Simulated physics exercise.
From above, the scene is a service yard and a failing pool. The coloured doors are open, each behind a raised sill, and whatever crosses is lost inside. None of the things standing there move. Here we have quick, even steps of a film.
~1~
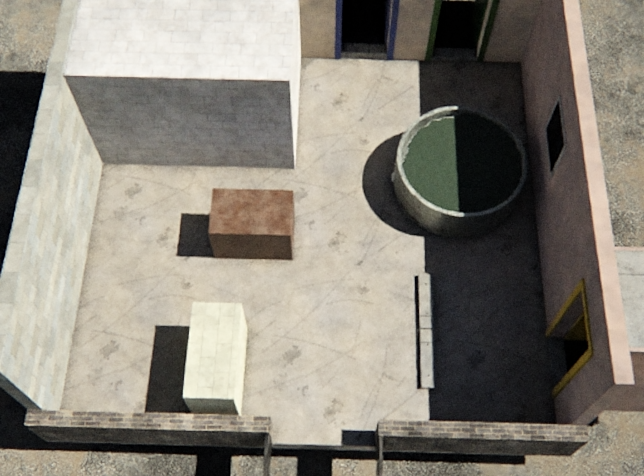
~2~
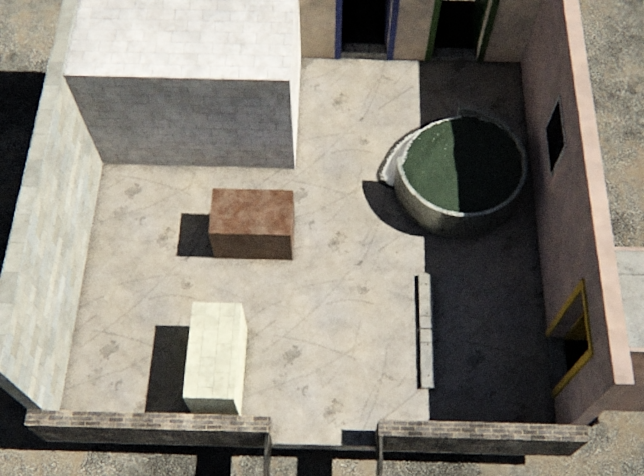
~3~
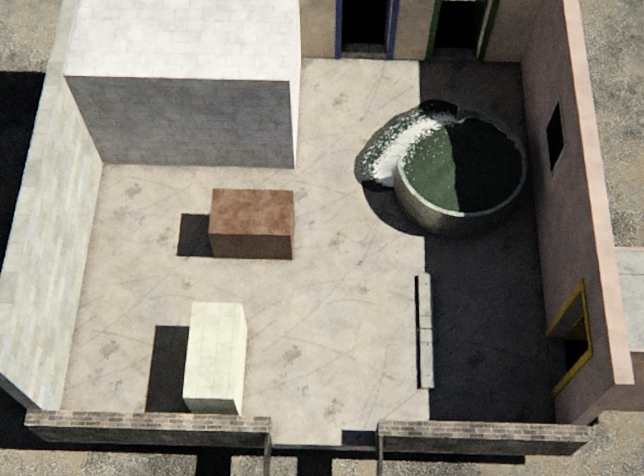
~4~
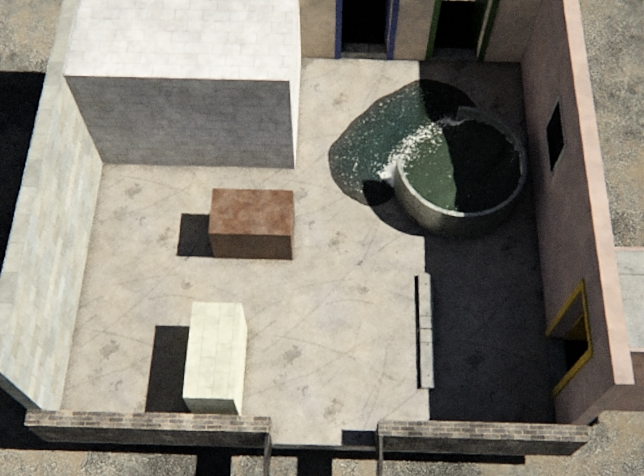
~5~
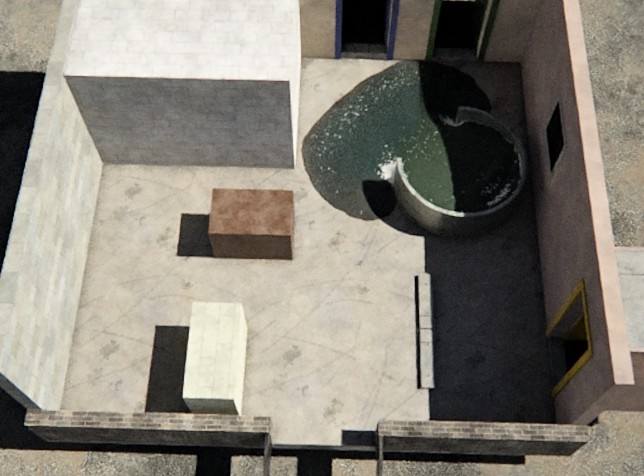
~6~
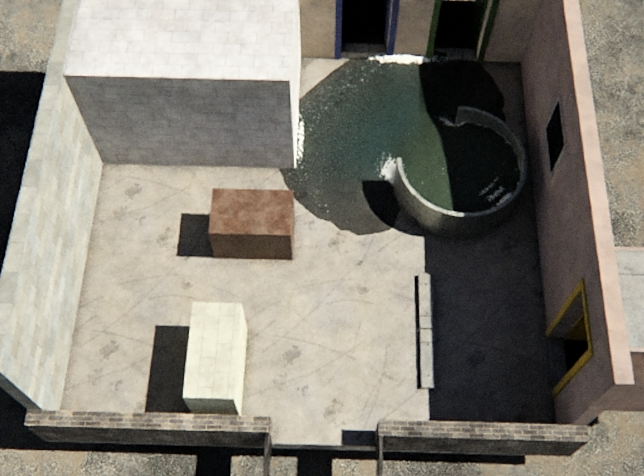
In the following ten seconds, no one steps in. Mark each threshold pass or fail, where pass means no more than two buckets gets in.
Green door - fail; blue door - fail; yellow door - pass.
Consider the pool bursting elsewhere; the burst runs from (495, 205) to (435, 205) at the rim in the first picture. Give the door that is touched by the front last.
Call it the one in blue.
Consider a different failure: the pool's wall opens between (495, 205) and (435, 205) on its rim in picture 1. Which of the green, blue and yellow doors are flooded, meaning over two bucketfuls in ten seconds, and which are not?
Result - green door does not reach it, blue door does not reach it, yellow door tops the mark.
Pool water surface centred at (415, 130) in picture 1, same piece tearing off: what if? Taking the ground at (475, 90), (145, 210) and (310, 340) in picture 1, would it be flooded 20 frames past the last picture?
Soaked, spared, soaked.
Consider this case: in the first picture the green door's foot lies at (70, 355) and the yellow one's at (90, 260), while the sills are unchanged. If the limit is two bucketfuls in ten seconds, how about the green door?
Result: Green door remains below.
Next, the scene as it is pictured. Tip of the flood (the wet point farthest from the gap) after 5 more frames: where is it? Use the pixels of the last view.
Roughly (209, 187).
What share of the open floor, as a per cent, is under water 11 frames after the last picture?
Estimate: Near 25 %.
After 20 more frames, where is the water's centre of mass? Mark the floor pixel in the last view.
About (386, 138) in the last view.
A moment on, water covers 25 % of the floor; the green door under two buckets in, the blue door under two buckets in, the yellow door not reached.
Next, water covers 25 % of the floor; the green door over two buckets in, the blue door far over two buckets in, the yellow door not reached.
Then, water covers 40 % of the floor; the green door over two buckets in, the blue door far over two buckets in, the yellow door not reached.
Later, water covers 70 % of the floor; the green door far over two buckets in, the blue door far over two buckets in, the yellow door wet at the sill, nothing in.
In the end, water covers 90 % of the floor; the green door far over two buckets in, the blue door far over two buckets in, the yellow door wet at the sill, nothing in.
